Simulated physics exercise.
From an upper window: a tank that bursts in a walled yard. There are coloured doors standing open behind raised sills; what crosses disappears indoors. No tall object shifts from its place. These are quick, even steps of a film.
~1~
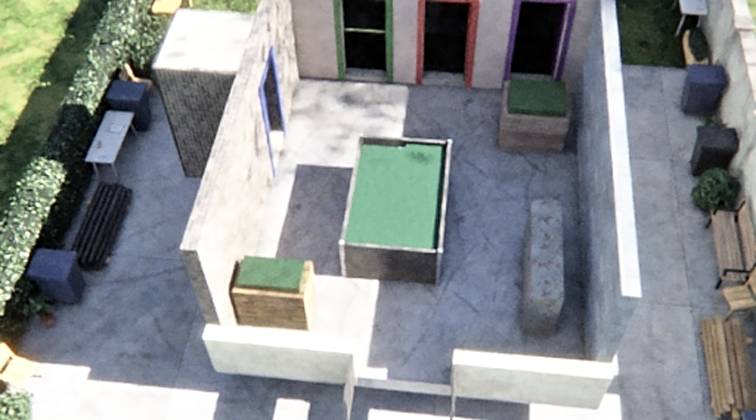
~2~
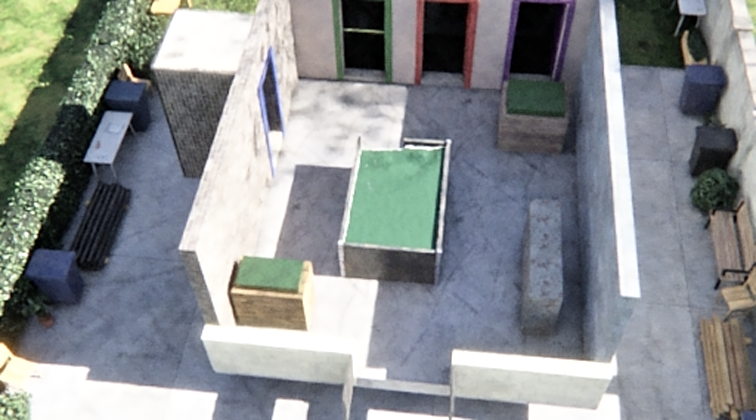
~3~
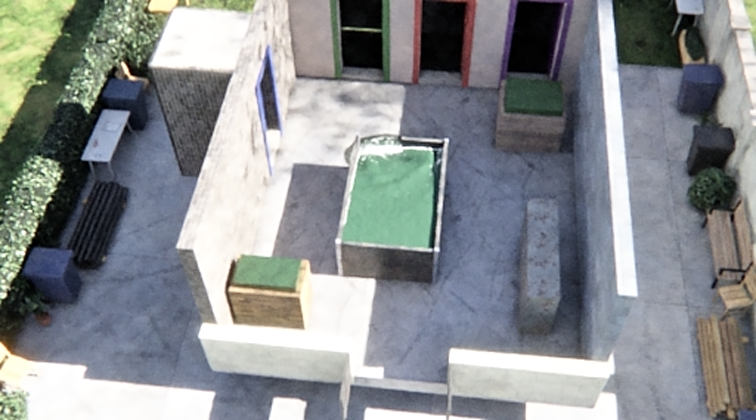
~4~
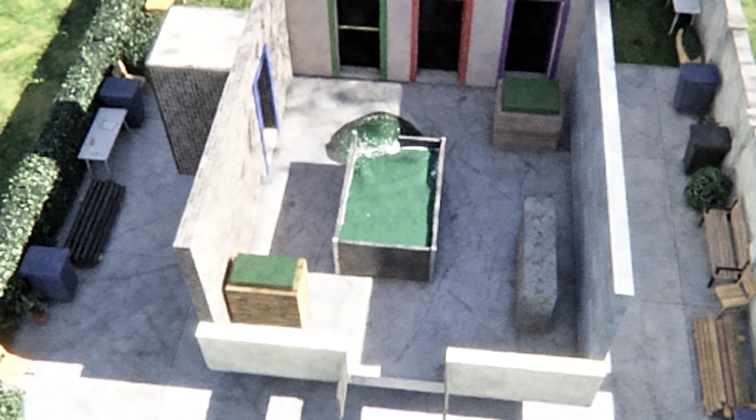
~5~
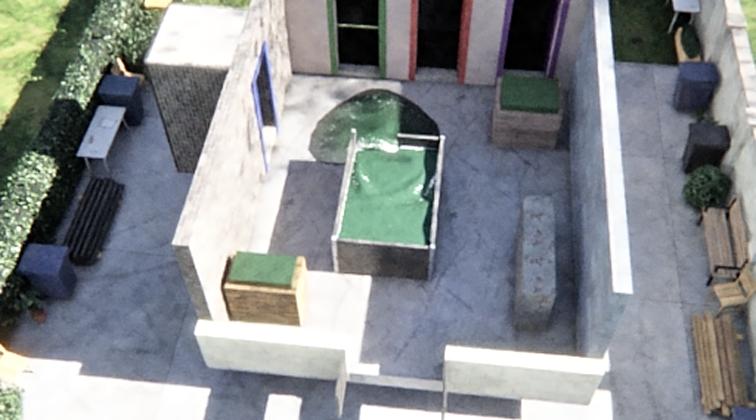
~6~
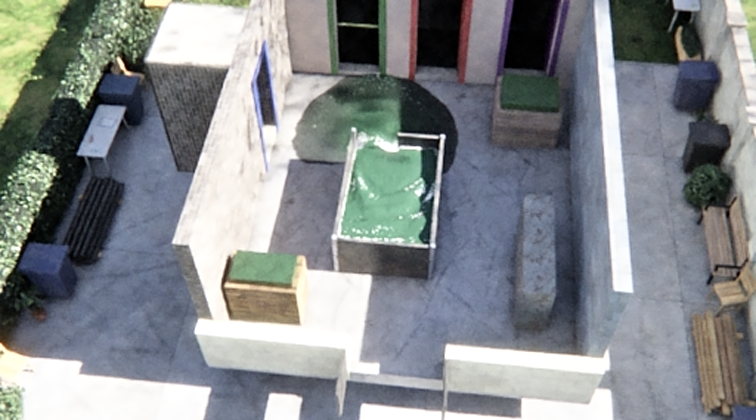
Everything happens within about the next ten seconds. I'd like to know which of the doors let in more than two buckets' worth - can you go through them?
At the end, red door: Over two buckets; green door: Over two buckets; purple door: At most two buckets; blue door: At most two buckets.
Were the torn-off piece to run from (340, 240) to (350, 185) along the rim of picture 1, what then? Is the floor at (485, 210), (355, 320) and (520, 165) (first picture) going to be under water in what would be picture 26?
Following the listed order, the three come out not reached, reached by the spill and not reached.
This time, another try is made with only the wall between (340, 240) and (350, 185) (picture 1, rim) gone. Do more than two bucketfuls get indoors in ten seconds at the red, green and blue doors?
Well, the red one stays within bounds, while the green one breaks the limit and the blue one stays within bounds.
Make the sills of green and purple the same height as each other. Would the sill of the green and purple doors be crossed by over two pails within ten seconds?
As I read it, the green door ends up above while the purple door ends up above.
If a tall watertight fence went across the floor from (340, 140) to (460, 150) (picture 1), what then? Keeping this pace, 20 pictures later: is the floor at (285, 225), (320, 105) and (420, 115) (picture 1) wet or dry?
Taking the points in turn, they are inundated, inundated and high and dry.
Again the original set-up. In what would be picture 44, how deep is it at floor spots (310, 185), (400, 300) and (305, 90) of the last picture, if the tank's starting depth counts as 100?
Going in order, roughly 4, 0 and 20 %.
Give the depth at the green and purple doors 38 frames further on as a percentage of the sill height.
Roughly 170 per cent, then 70 per cent.
A moment on, water covers 30 % of the floor; the red door under two buckets in, the green door over two buckets in, the purple door not reached, the blue door wet at the sill, nothing in.
Next, water covers 30 % of the floor; the red door over two buckets in, the green door far over two buckets in, the purple door wet at the sill, nothing in, the blue door wet at the sill, nothing in.
Then, water covers 40 % of the floor; the red door over two buckets in, the green door far over two buckets in, the purple door wet at the sill, nothing in, the blue door wet at the sill, nothing in.
Later, water covers 75 % of the floor; the red door far over two buckets in, the green door far over two buckets in, the purple door wet at the sill, nothing in, the blue door wet at the sill, nothing in.
In the end, water covers 95 % of the floor; the red door far over two buckets in, the green door far over two buckets in, the purple door wet at the sill, nothing in, the blue door wet at the sill, nothing in.
